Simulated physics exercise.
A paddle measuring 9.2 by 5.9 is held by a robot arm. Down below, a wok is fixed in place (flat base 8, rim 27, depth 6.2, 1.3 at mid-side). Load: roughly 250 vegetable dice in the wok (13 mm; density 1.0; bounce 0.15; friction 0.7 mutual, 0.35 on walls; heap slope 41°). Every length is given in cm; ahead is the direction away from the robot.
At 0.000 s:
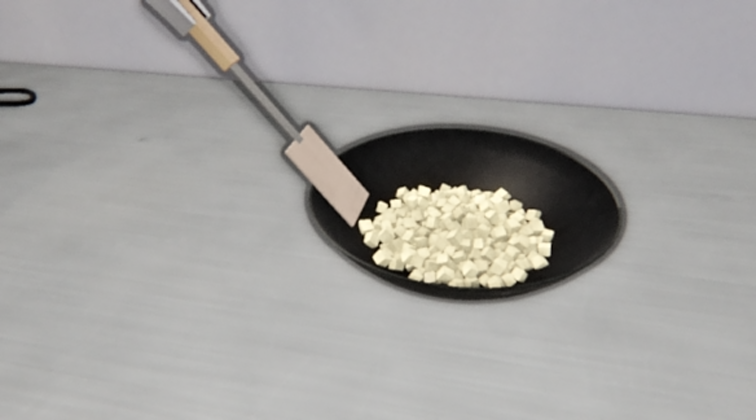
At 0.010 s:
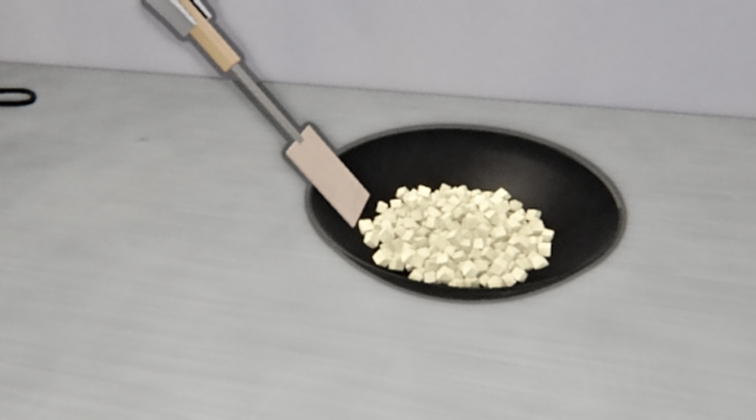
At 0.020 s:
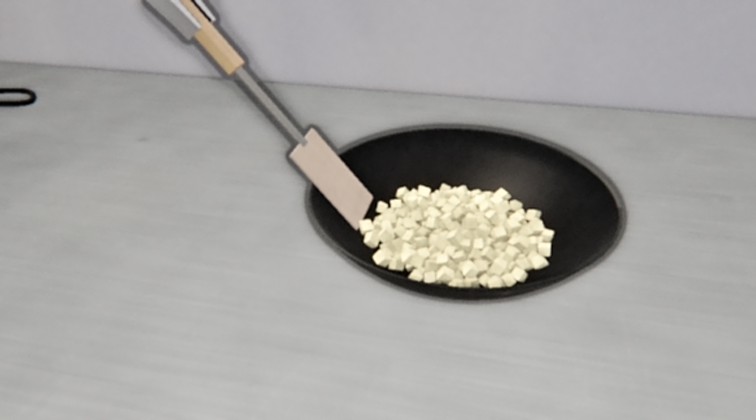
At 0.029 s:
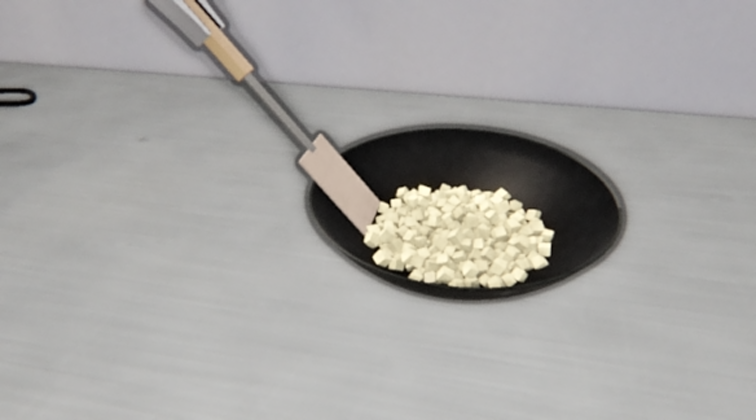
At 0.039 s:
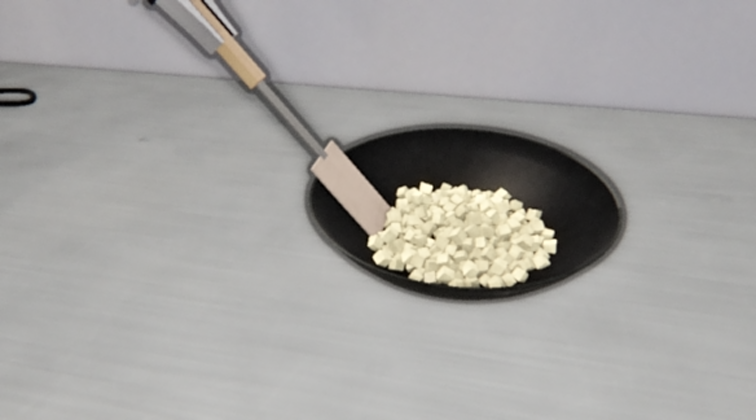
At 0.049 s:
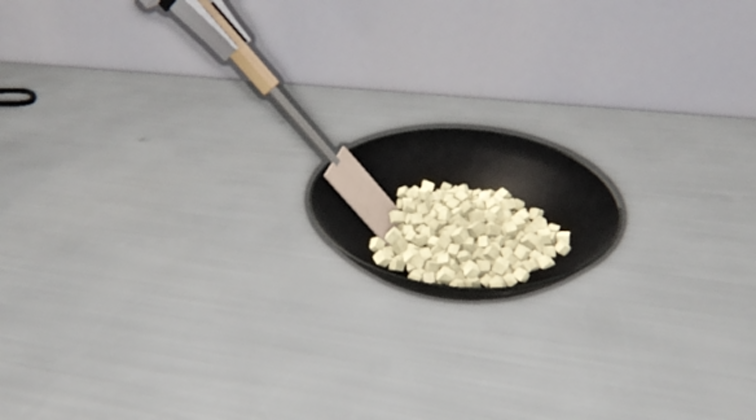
Robot-held spatula slowly pushing right into a heap of pale vegetable cubes in a black wok, nudging the pile slightly rightward.
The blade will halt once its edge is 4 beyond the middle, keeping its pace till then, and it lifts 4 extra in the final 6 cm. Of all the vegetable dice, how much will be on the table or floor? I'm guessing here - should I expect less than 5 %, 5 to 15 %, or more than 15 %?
You should expect 5 to 15 %.
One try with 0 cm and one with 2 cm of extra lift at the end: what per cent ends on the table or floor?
Result: Approx. 10 % and 10 %, one try each.
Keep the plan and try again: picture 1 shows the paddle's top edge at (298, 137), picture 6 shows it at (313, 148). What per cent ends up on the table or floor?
About 0 per cent.
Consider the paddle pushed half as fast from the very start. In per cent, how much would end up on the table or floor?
About 0 in a hundred.
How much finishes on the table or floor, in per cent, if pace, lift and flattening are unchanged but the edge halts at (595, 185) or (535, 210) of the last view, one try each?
45 % and 20 %.
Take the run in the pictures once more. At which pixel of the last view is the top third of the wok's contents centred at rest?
Approximately at pixel (557, 227).
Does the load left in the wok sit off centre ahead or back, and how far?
Ahead, by around 4.5 cm.
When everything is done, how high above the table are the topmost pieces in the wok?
Peak at rest, approximately 7.0 centimetres.
By 0.07 s, sloping 50°, highest piece 6 above the table; 250 in the wok.
By 0.10 s, sloping 50°, highest piece 9 above the table; 249 in the wok, 1 on the blade or in flight.
By 0.31 s, sloping 50°, highest piece 7 above the table; 229 in the wok, 16 on the table or floor, 5 on the blade or in flight.
By 1.36 s, sloping 50°, highest piece 7 above the table; 229 in the wok, 21 on the table or floor.
Final count, 229 in the wok, 21 on the table or floor. That is 8 % on the table or floor.
